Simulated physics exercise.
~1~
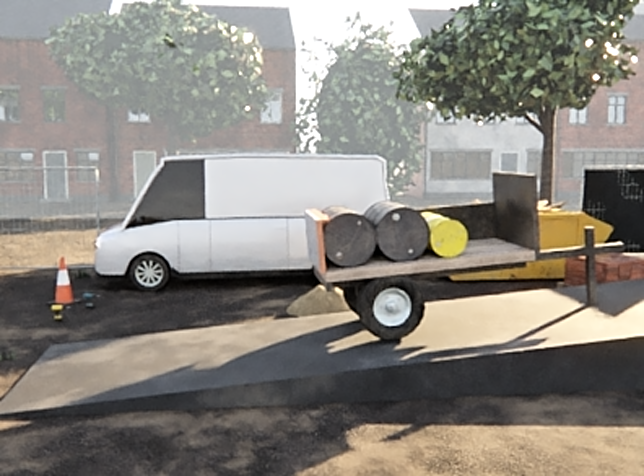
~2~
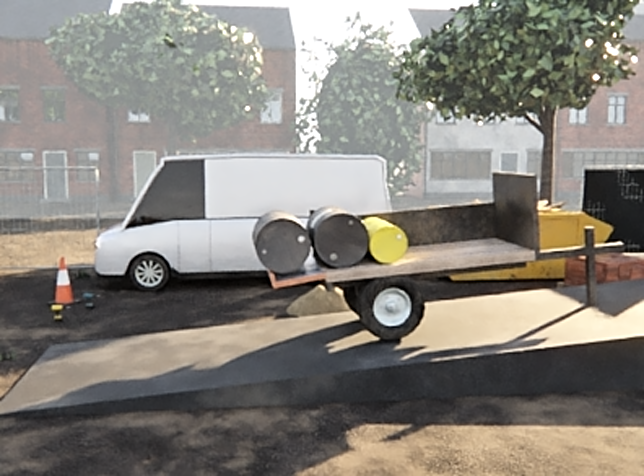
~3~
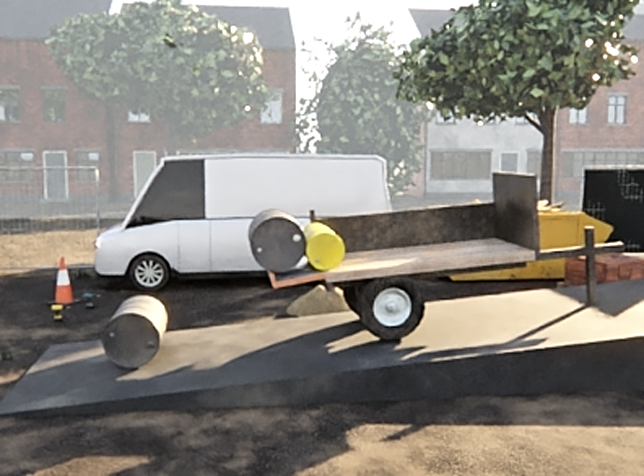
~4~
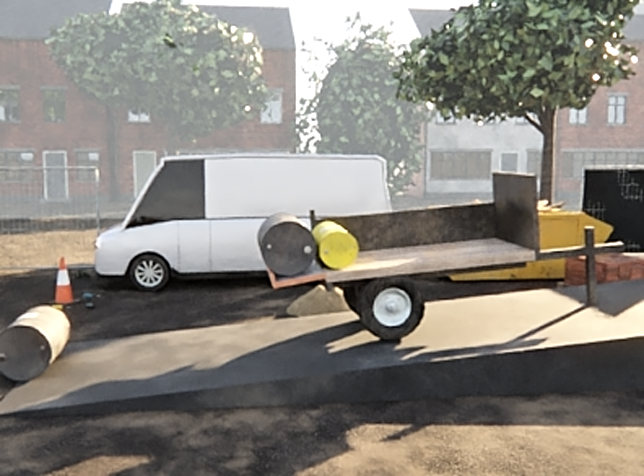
A trailer stood on a ramp with two dark drums and a yellow one as its tailgate dropped open; they rolled left, the front drum fell and rolled down the ramp, while the other dark drum and the yellow one stayed on the trailer.
